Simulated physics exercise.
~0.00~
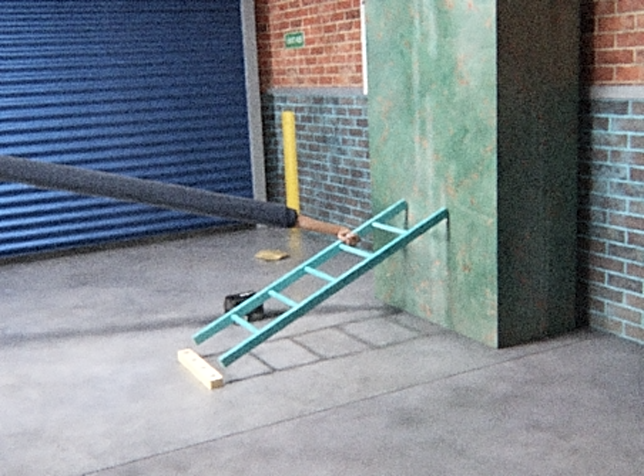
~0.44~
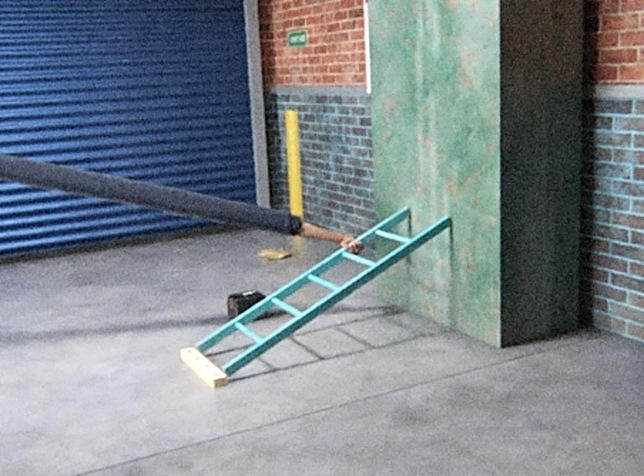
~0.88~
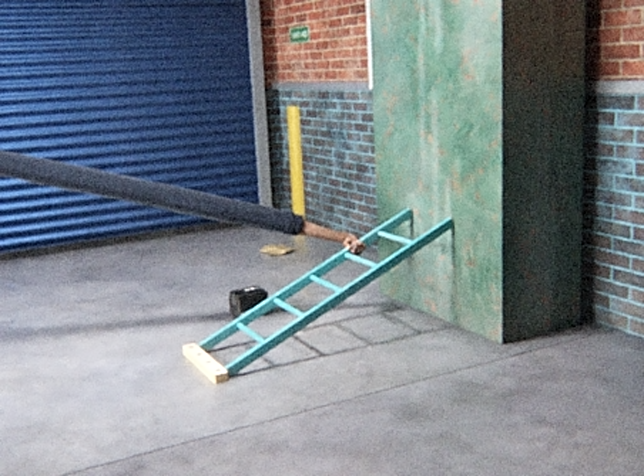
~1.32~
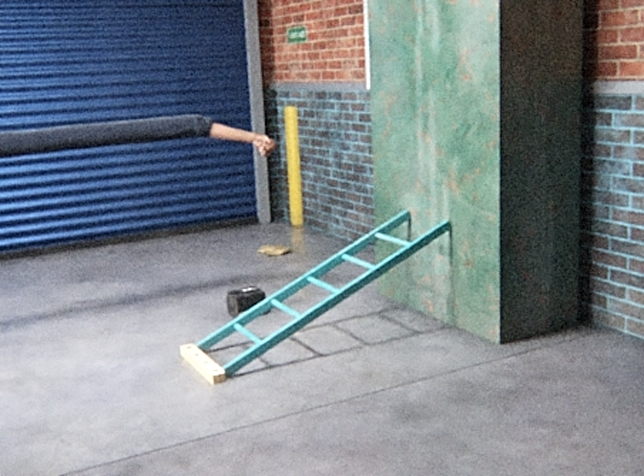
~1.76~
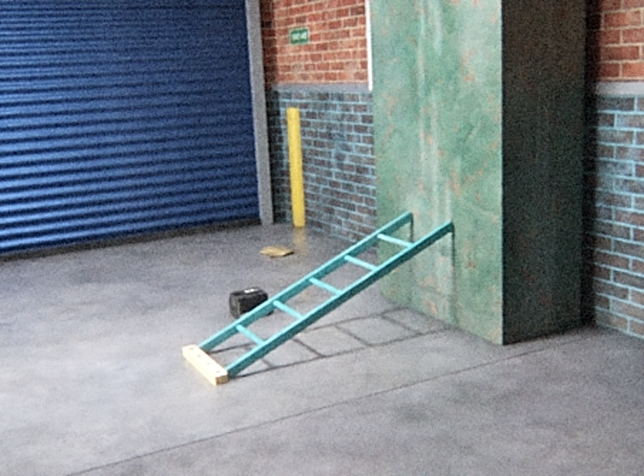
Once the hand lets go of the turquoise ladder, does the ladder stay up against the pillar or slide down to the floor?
The turquoise ladder stays up, still leaning against the green pillar with its foot at the batten after the hand has gone.
